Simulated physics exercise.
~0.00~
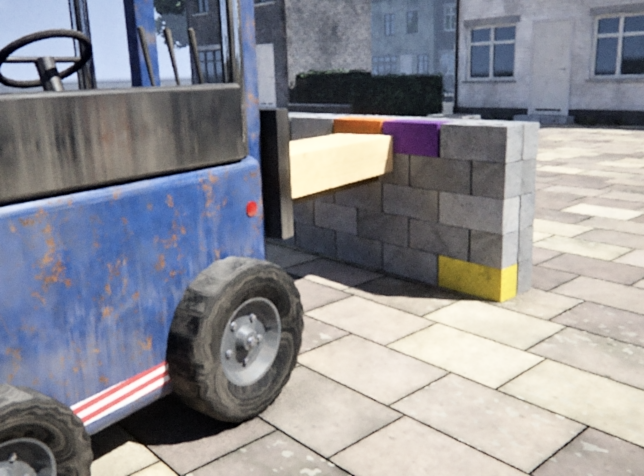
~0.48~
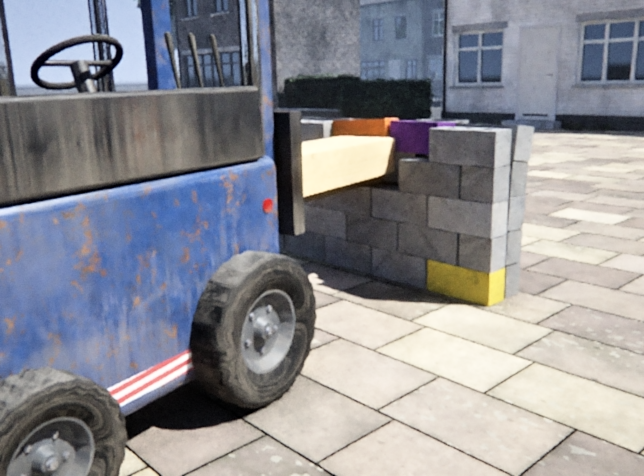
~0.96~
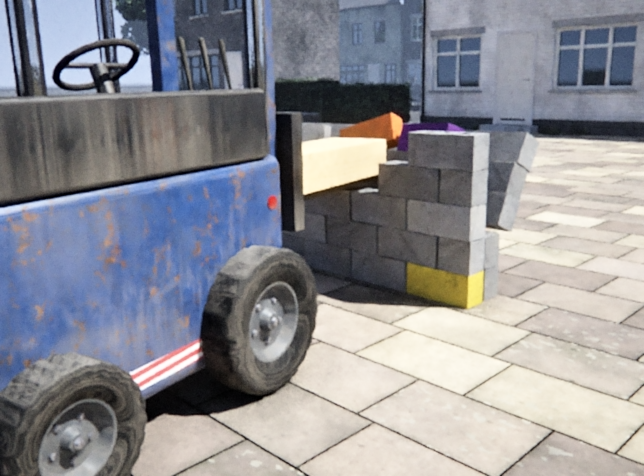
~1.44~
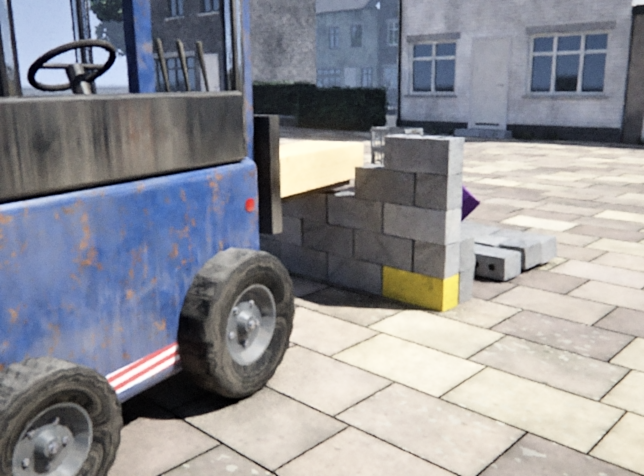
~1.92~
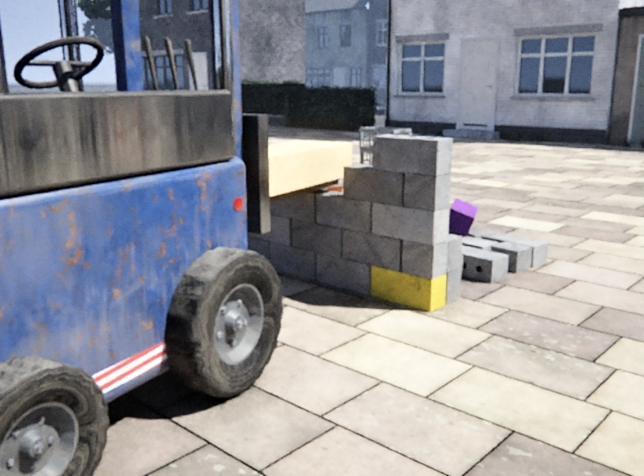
To begin with, a rusty blue lift truck stands with a long pale case pressed against the top of a grey block wall, which has purple, orange and yellow blocks among the plain ones. The case pushes into the upper rows, and blocks shift as the orange and purple ones tilt. Blocks at the far side lean outward, then tumble onto the paving, and the purple one drops behind the wall. The truck stops with the case still raised. Finally, the purple block lies beyond the wall near fallen grey blocks, while the near corner stands above the unmoved yellow block.
